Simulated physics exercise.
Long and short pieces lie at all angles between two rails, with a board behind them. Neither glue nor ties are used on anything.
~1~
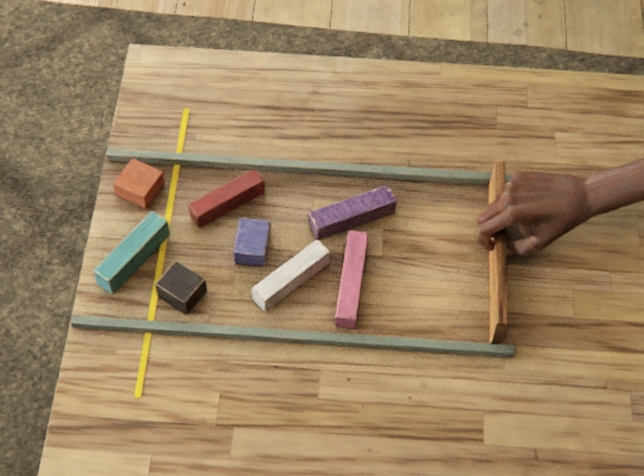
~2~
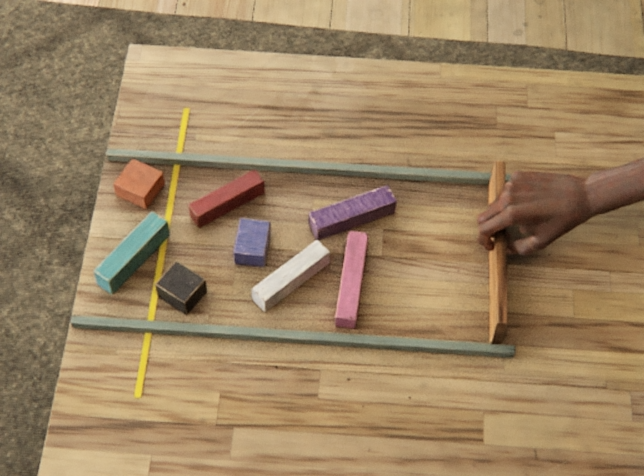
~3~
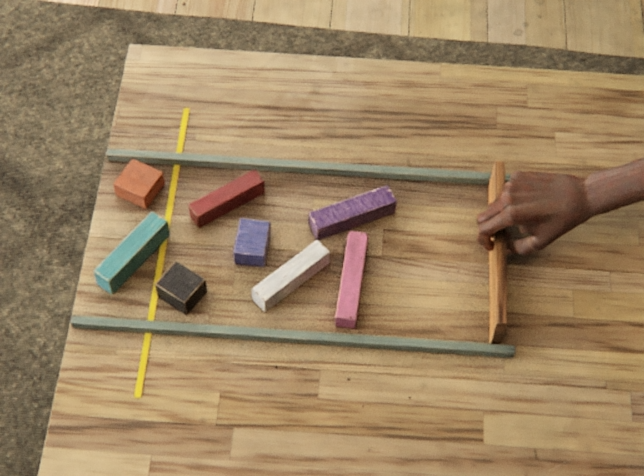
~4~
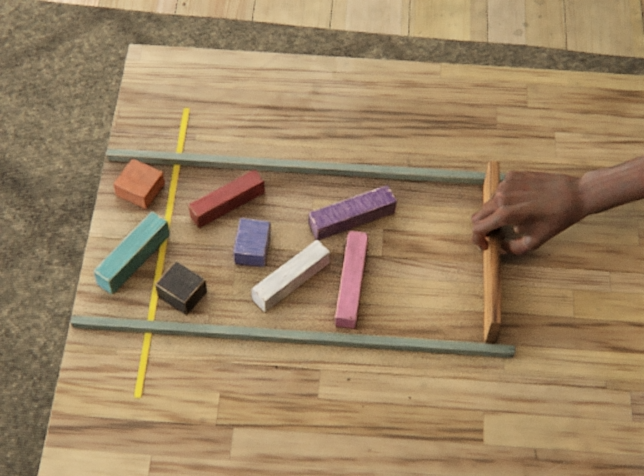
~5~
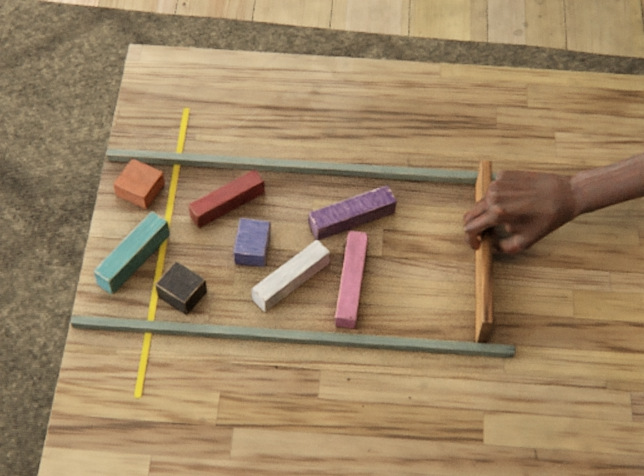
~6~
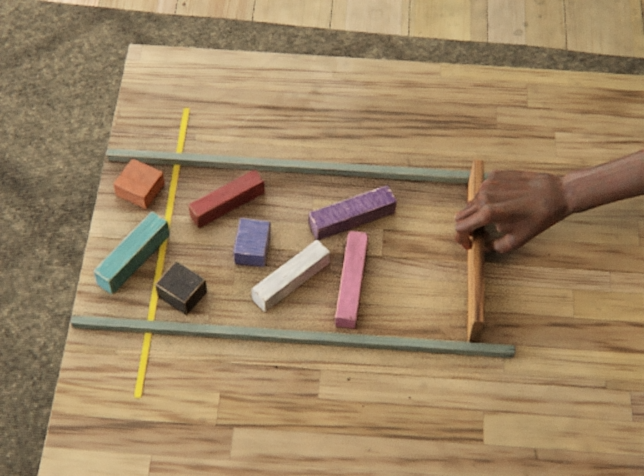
On a wooden tabletop, eight coloured blocks and bars lie at various angles between two grey-green rails, some near a yellow strip at the left. A hand at the right holds an upright wooden board still at first, then slides it slightly leftward between the rails, while the blocks stay put.
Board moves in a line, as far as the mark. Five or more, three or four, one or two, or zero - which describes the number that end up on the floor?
That would be one or two.
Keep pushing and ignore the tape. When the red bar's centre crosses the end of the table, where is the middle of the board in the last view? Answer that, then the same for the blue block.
Its middle is around (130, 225) and around (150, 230).
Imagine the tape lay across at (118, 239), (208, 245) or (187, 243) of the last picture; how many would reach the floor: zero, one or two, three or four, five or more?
Trial 1 - 5 or more; trial 2 - none at all; trial 3 - none at all.
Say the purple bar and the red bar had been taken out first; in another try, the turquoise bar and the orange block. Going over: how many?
Result: 1 in the first case, with 0 in the second.
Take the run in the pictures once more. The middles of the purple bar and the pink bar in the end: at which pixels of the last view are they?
Result: One about (133, 208), other about (148, 266).
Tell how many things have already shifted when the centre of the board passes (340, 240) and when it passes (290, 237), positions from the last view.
Counts: 4 and 4.
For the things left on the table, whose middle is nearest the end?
That would be the orange block.
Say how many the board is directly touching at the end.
It adds up to 2.
Early on, none off yet; orange block at rest near (139, 184); turquoise bar at rest near (133, 253); black block at rest near (181, 288).
Finally, the number that fall off is one or two; lost, turquoise bar.
